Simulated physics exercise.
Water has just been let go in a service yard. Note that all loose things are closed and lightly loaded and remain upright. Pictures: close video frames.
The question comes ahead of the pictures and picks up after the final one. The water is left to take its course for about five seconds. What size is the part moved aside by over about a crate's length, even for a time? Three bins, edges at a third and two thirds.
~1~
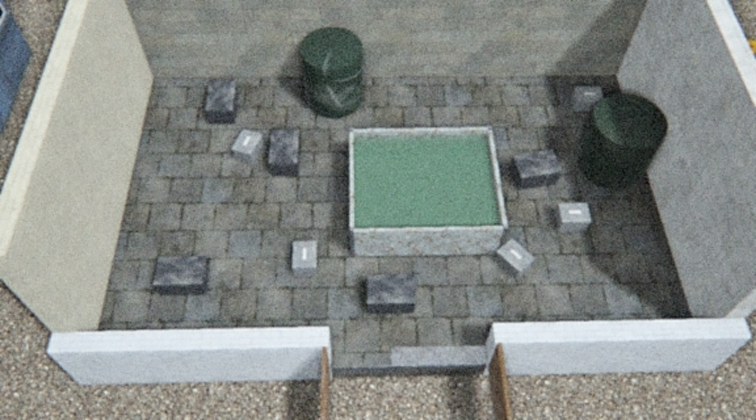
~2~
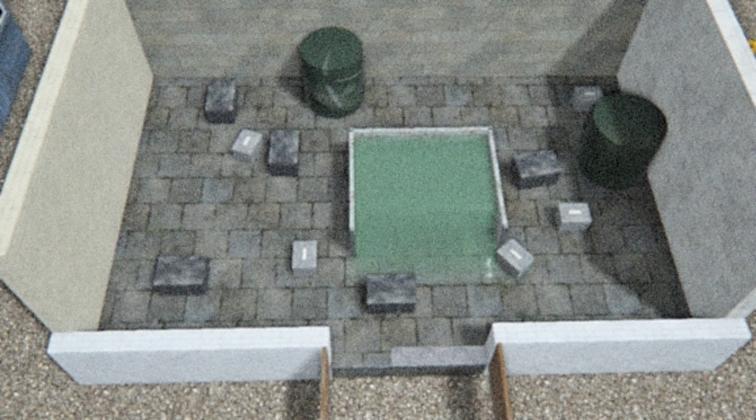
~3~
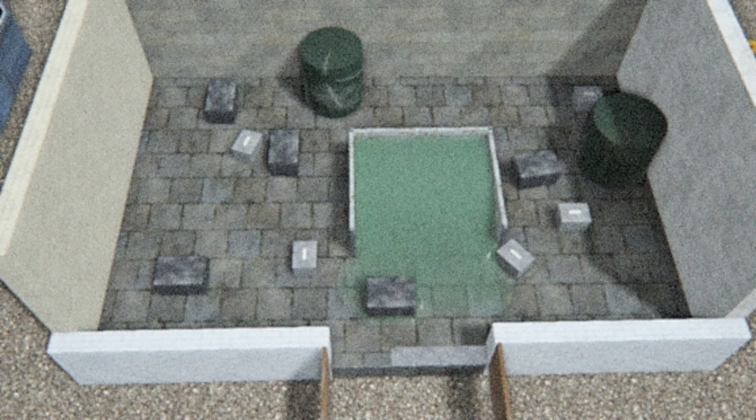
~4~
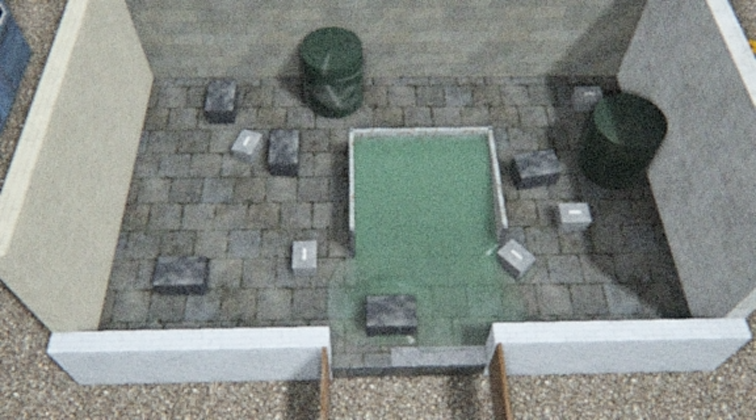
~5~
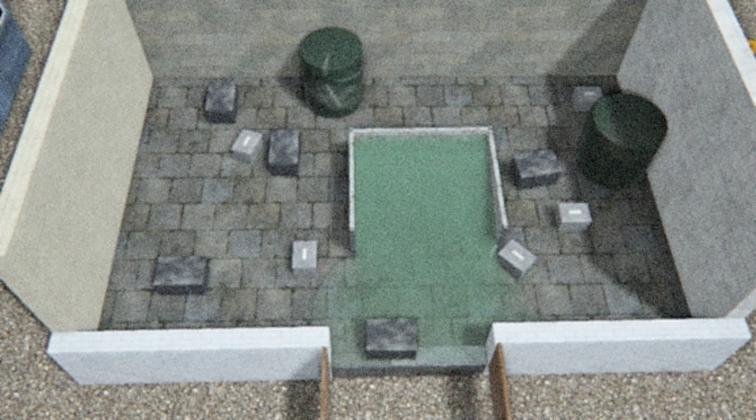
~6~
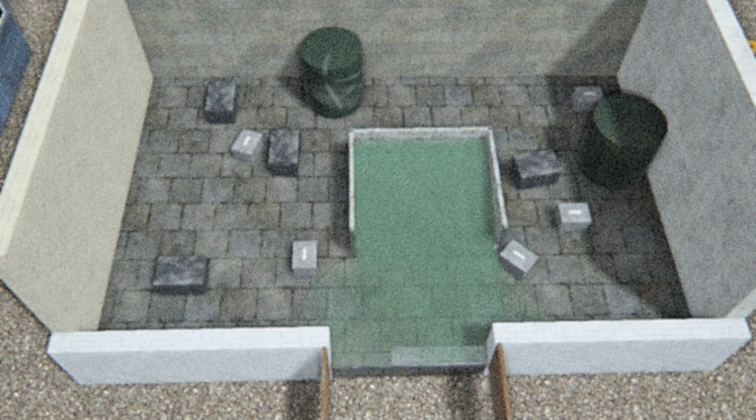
Shy of a third.
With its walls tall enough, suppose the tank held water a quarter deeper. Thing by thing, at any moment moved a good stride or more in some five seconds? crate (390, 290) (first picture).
That one, I'd say: Made it that far.
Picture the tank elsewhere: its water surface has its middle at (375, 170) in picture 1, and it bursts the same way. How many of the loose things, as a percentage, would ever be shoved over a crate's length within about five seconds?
Estimate: Near 20 per cent of them.
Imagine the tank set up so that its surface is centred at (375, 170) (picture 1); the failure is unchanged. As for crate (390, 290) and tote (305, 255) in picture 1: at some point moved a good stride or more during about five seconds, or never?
In that order: That far or more, pushed that far.
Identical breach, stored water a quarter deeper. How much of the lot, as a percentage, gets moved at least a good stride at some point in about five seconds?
Estimate: Around 10 in a hundred.
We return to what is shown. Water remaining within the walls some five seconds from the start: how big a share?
About 38 percent.
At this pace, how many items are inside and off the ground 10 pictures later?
The figure is 0.
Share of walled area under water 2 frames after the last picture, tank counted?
20 in a hundred, roughly.
A moment on, 1 of 10 are well off their spots; 0 afloat.
Next, 1 of 10 are well off their spots; 0 afloat.
Later, 1 of 10 are well off their spots; 0 afloat.
In the end, 1 of 10 are well off their spots, and 1 have been at some point; 0 afloat.
